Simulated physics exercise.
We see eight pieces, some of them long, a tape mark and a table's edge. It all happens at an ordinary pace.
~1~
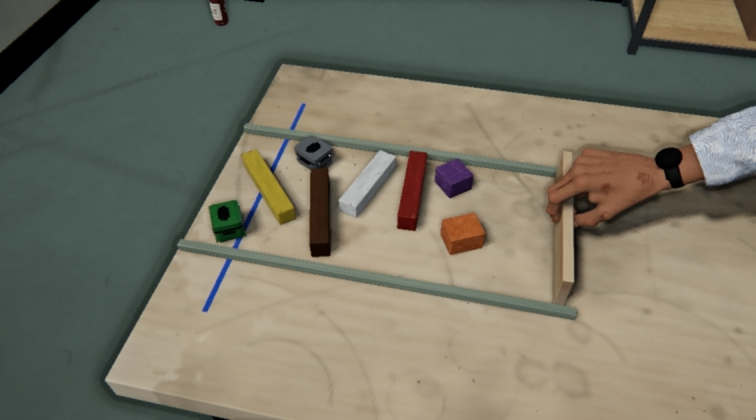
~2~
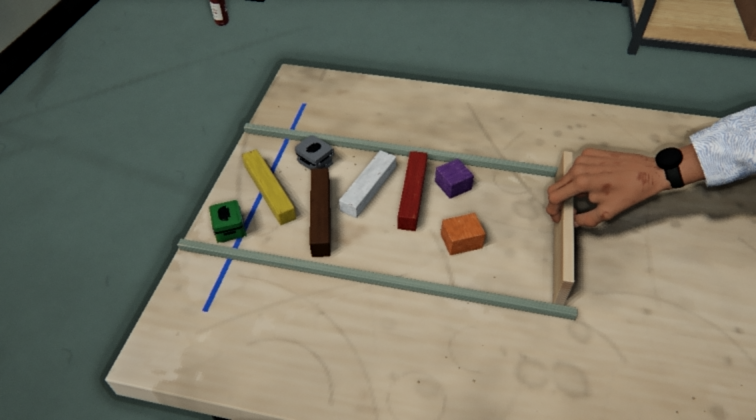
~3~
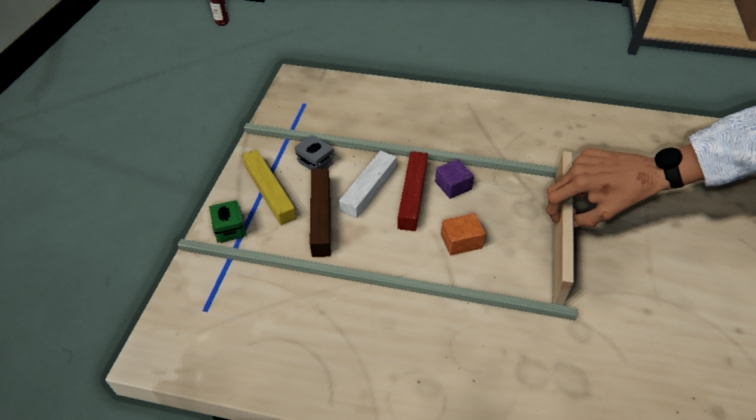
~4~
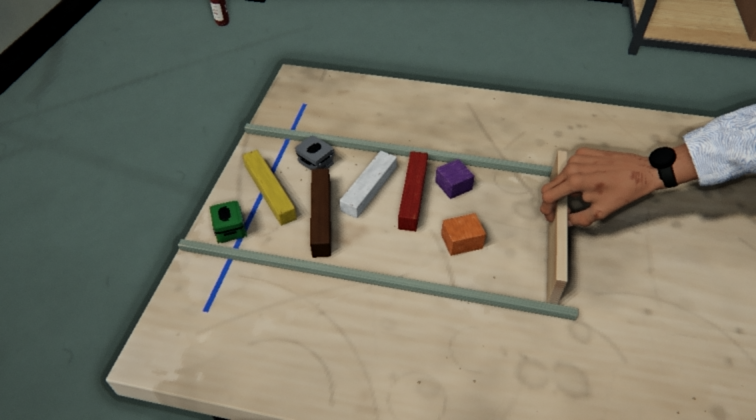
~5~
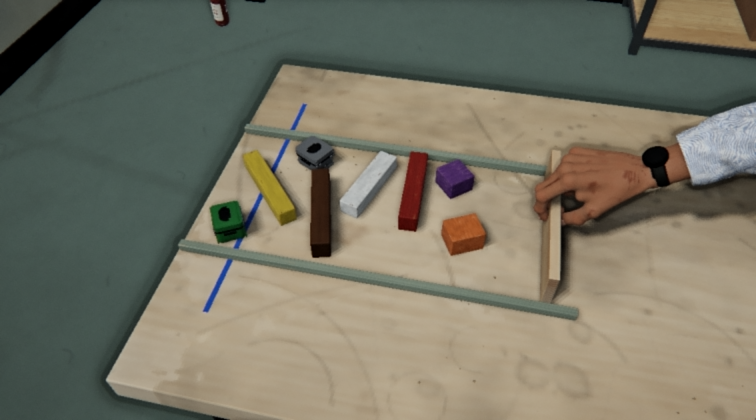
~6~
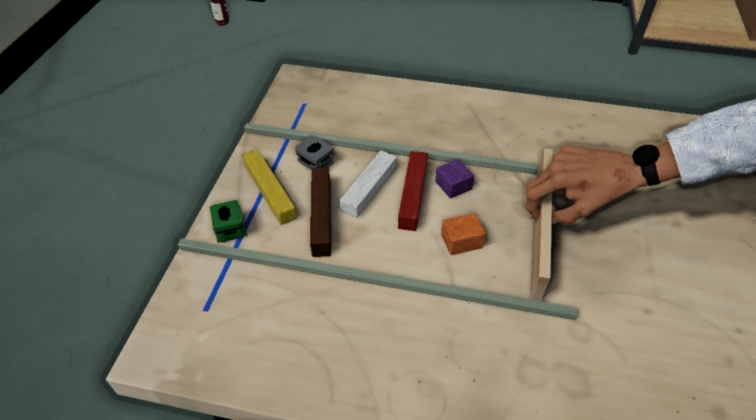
A hand sliding an upright wooden board slightly left between two rails, while eight coloured pieces lie still on the table.
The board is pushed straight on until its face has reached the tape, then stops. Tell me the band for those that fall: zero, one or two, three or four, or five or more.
In the end the number that fall off is three or four.
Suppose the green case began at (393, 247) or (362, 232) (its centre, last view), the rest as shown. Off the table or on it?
In that order, it remains up; holds on.
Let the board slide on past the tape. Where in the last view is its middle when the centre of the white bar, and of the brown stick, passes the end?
At (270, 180) for the white bar; at (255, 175) for the brown stick.
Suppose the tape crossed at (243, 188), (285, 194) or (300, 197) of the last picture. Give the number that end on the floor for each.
It would be 6, 3 and 0.
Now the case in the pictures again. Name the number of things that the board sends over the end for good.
The count is 4.
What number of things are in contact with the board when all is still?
That makes 3.
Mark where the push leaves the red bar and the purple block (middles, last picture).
First (237, 157), then (268, 145).
Early on, none off yet; green case at rest near (228, 222); yellow bar at rest near (269, 185); grey case at rest near (315, 155).
A while later, none off yet; green case at rest near (228, 222); yellow bar moving near (263, 187); grey case travelled a little near (303, 154).
Further along, none off yet; green case travelled about its own width near (207, 223); yellow bar travelled a little near (213, 196); grey case travelled well along near (243, 143).
Finally, the number that fall off is three or four; lost, white bar, grey case, yellow bar and green case.
